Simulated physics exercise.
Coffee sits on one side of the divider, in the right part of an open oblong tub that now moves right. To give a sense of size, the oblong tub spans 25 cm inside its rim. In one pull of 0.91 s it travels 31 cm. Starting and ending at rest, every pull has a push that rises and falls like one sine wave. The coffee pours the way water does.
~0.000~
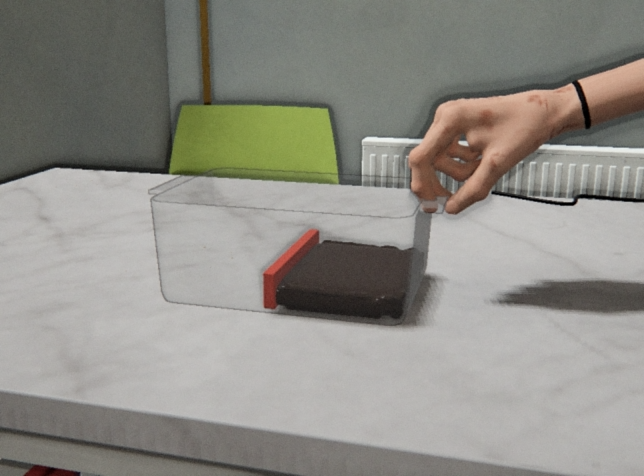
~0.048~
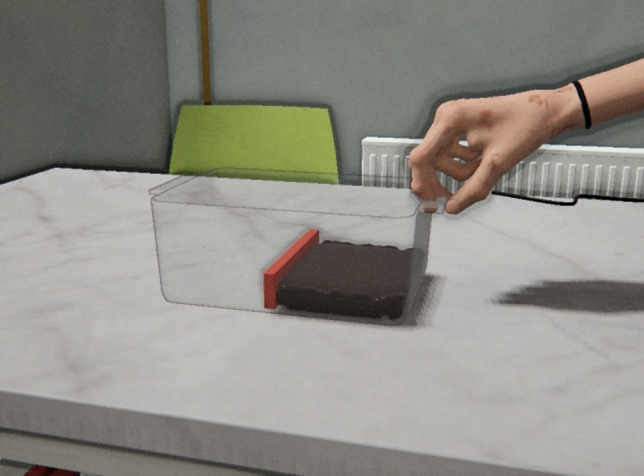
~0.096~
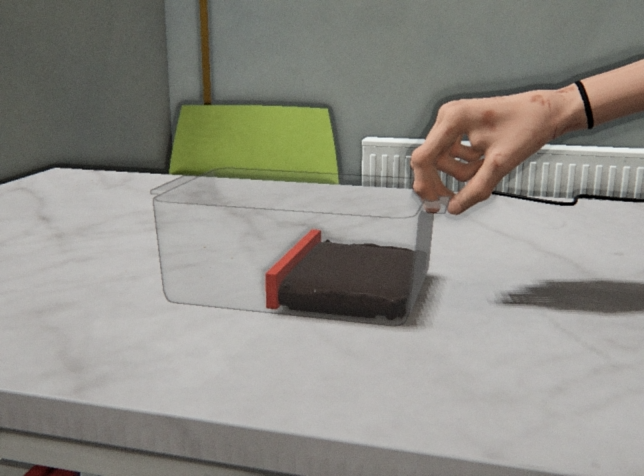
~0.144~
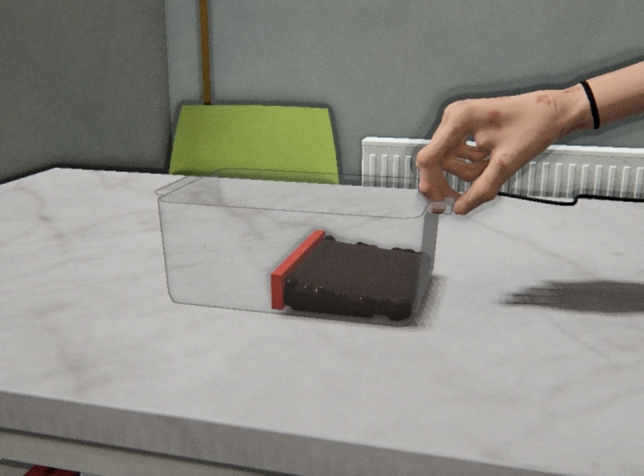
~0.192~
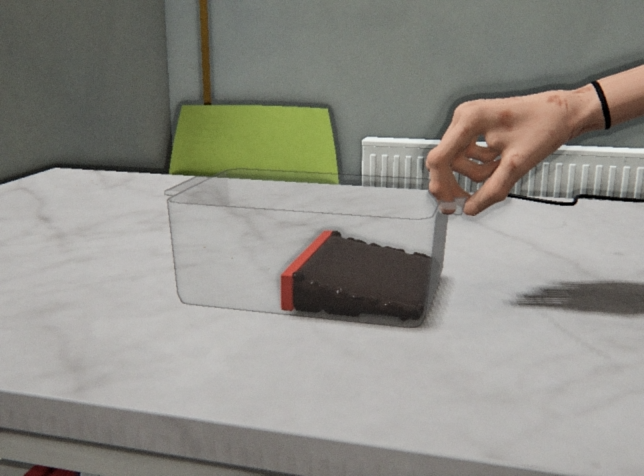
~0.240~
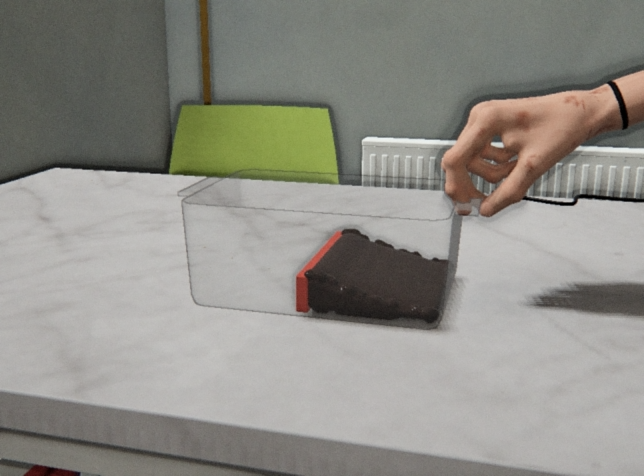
A hand with a black wristband reaches in from the right and pinches the rim of a clear, open oblong tub on a white marbled table, seen from slightly above. Dark brown coffee fills the tub's right part beside a red divider, with a green panel and white radiator behind. The hand slowly draws the tub a short way right, and the coffee's surface tilts, rising at the divider.
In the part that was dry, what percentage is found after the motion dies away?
About 8 out of 100.
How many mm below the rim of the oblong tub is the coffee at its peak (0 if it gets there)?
My guess is close to 50 mm.
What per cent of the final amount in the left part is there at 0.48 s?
Around 90%.
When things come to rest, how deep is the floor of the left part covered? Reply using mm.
Some 2 mm deep.
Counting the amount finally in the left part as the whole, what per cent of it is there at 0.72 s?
About 90 percent.
Then, 0.48 s in, it has gone 17 cm; 7 per cent is on the left side and 0 is out of the oblong tub.
Then, 0.72 s in, it has gone 29 cm; 7 per cent is on the left side and 0 is out of the oblong tub.
Then, 0.96 s in, it has gone 31 cm; 7 per cent is on the left side and 0 is out of the oblong tub.
Then, 1.20 s in, it has gone 31 cm; 7 per cent is on the left side and 0 is out of the oblong tub.
Finally, 8 per cent is on the left side and 0 is out of the oblong tub.
